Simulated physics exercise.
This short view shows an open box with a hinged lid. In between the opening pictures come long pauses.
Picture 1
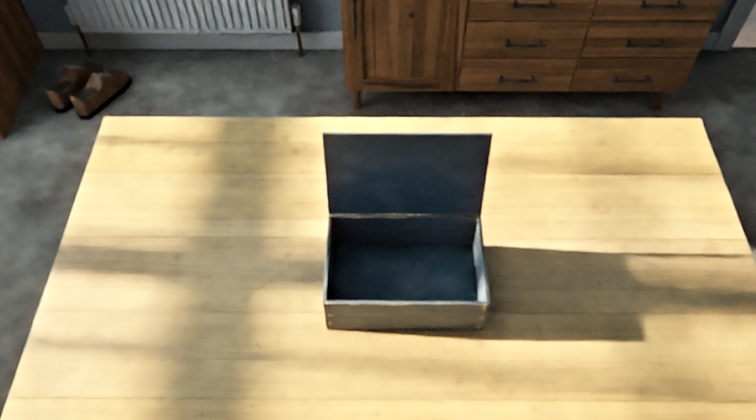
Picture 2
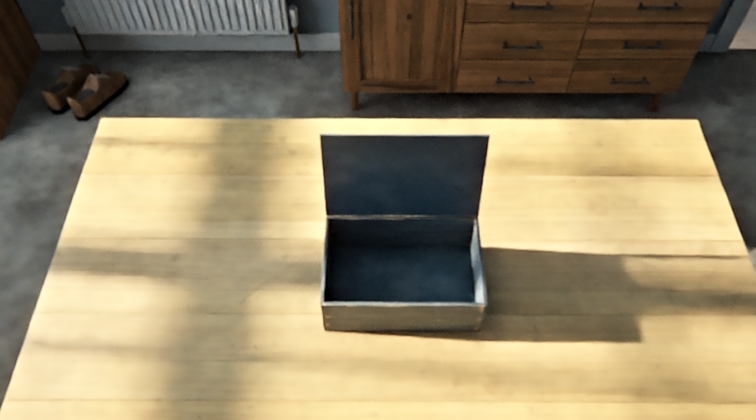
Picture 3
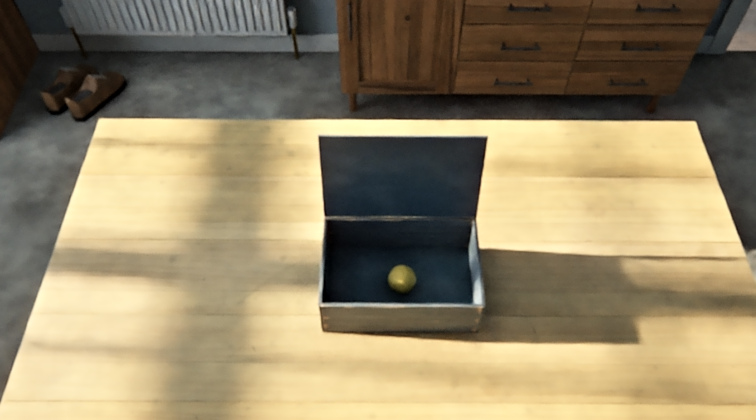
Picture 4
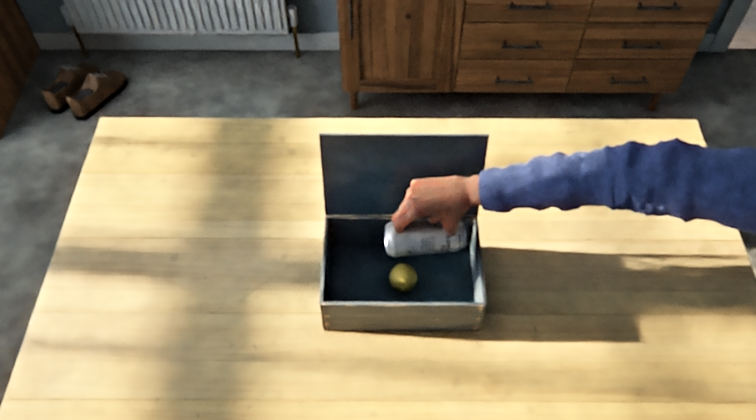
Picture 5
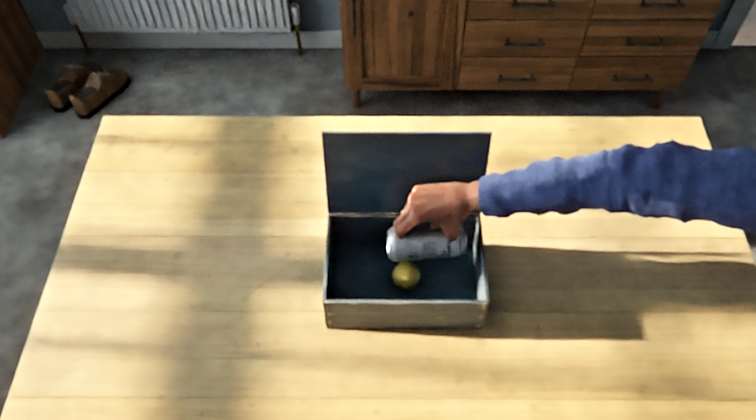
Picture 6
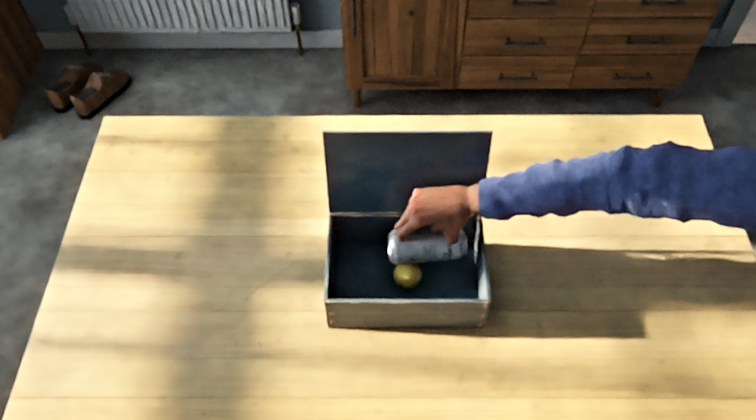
Hand in a blue sleeve lowering a white can into an open box on a wooden table, beside a yellow lemon.
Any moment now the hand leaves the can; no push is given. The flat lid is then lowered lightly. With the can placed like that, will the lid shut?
Closed.
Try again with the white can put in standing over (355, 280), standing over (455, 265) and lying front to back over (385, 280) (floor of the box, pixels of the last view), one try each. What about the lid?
In the first case it stays open; in the second case it stays open; in the third case it shuts.
Then, 0.50 s past the last view, white can displaced about its own width near (413, 247); yellow lemon displaced a little.
Then, 1.50 s past the last view, lid 69° above the rim; white can displaced about its own width near (413, 247); yellow lemon displaced about its own width.
Then, 1.70 s past the last view, lid 46° above the rim; white can displaced about its own width near (413, 247); yellow lemon displaced about its own width.
Then, 1.90 s past the last view, lid 14° above the rim; white can displaced about its own width near (413, 247); yellow lemon displaced about its own width.
Finally, lid shut; moved from the start, yellow lemon and white can. Final places as the last picture's camera would see them, white can near (413, 247).
